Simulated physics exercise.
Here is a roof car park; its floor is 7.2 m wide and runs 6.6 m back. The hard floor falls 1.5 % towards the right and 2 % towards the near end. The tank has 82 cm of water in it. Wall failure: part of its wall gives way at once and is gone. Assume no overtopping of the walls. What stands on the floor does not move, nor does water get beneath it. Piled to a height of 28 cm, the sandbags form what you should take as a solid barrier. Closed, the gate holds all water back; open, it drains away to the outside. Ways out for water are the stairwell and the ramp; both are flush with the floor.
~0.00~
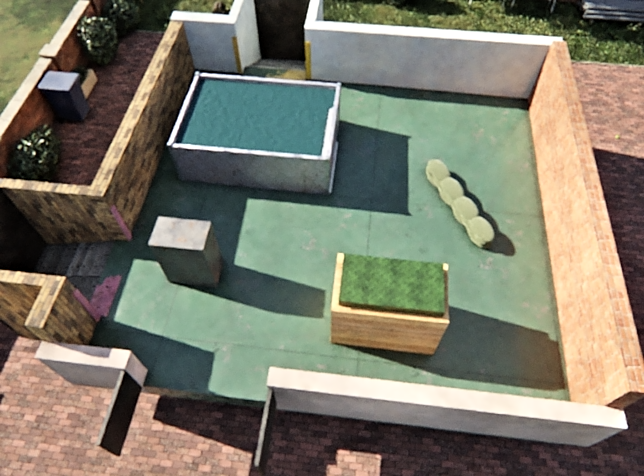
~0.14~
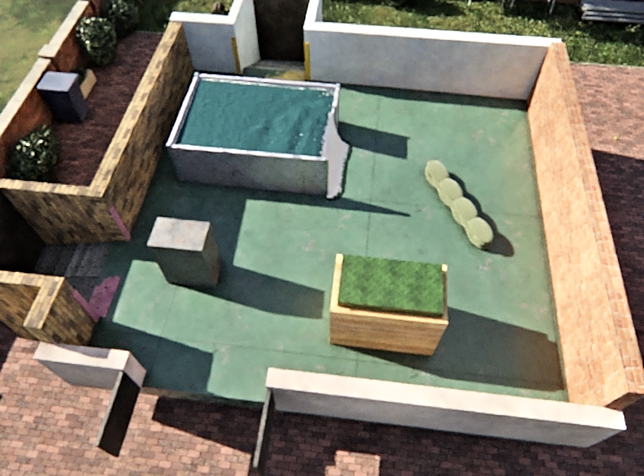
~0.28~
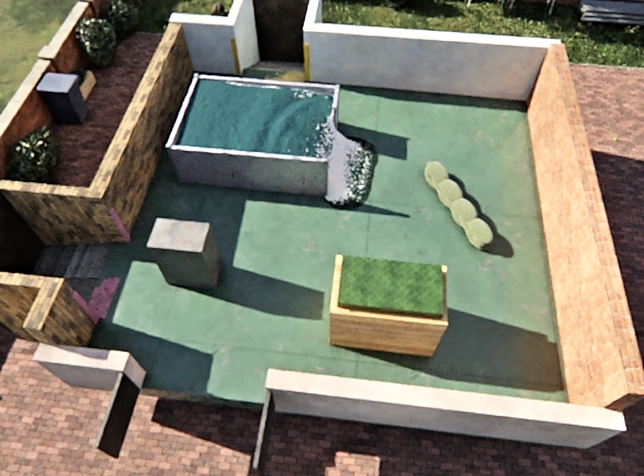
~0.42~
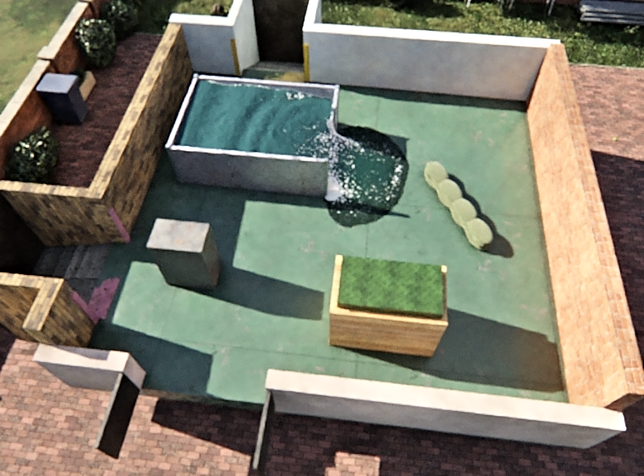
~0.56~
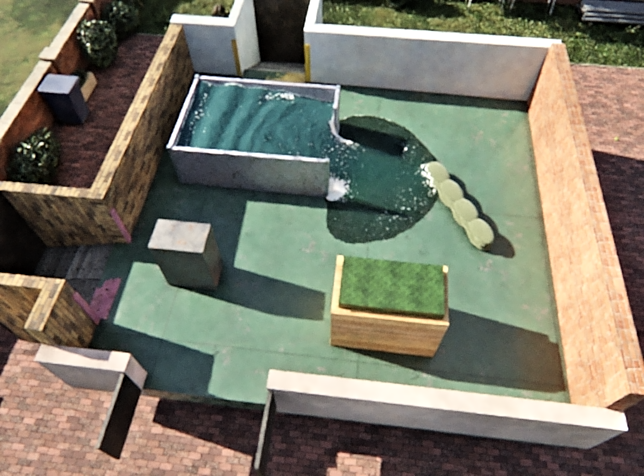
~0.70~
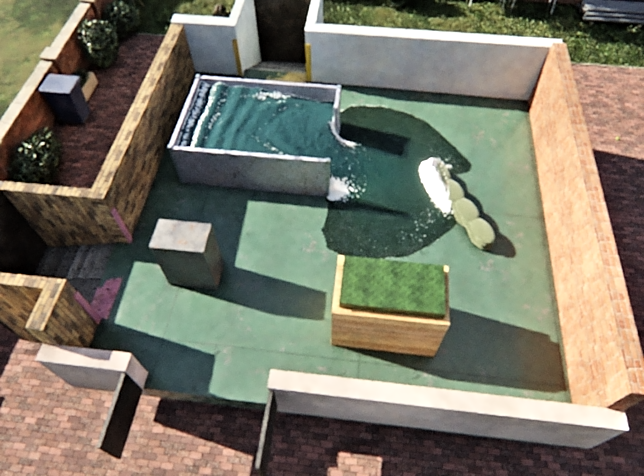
A walled roof car park with a green floor, ringed by red brick paving, is seen from high above by a still camera. A large grey tank of teal water stands at the back left, with a grey block, a grass-topped wooden box and pale rounded sandbags around it. Water bursts from the tank's right side, spreads darkly across the floor and foams white against the sandbags.
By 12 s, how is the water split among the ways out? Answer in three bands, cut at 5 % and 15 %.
Gate between 5 and 15 %, stair shaft (marked yellow) under 5 %, basement ramp (marked pink) between 5 and 15 %.
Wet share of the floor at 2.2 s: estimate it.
Wet share: Near 45 percent.
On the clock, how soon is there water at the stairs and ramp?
Stairs: 5.0 s; ramp: 5.5 s.
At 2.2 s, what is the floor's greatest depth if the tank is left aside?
It tops out at some 58 cm.
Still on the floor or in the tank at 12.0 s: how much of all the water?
Some 84 in a hundred.
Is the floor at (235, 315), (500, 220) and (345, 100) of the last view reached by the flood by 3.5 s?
Going through the three points: Not yet touched, then awash, then not yet touched.
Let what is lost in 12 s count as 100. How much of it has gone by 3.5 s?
Roughly 0 per cent has gone by then.
After 1.4 s water covers 35 % of the floor and is deepest (48 cm) near (427, 180); gone so far, the gate 0 %, the stair shaft (marked yellow) 0 %, the basement ramp (marked pink) 0 %.
After 2.2 s water covers 45 % of the floor and is deepest (58 cm) near (568, 423); gone so far, the gate 0 %, the stair shaft (marked yellow) 0 %, the basement ramp (marked pink) 0 %.
After 3.5 s water covers 50 % of the floor and is deepest (42 cm) near (568, 423); gone so far, the gate 0 %, the stair shaft (marked yellow) 0 %, the basement ramp (marked pink) 0 %.
After 7.0 s water covers 85 % of the floor and is deepest (30 cm) near (451, 409); gone so far, the gate 2 %, the stair shaft (marked yellow) 0 %, the basement ramp (marked pink) 2 %.
After 12.0 s water covers 100 % of the floor and is deepest (19 cm) near (568, 423); gone so far, the gate 8 %, the stair shaft (marked yellow) 1 %, the basement ramp (marked pink) 8 %.
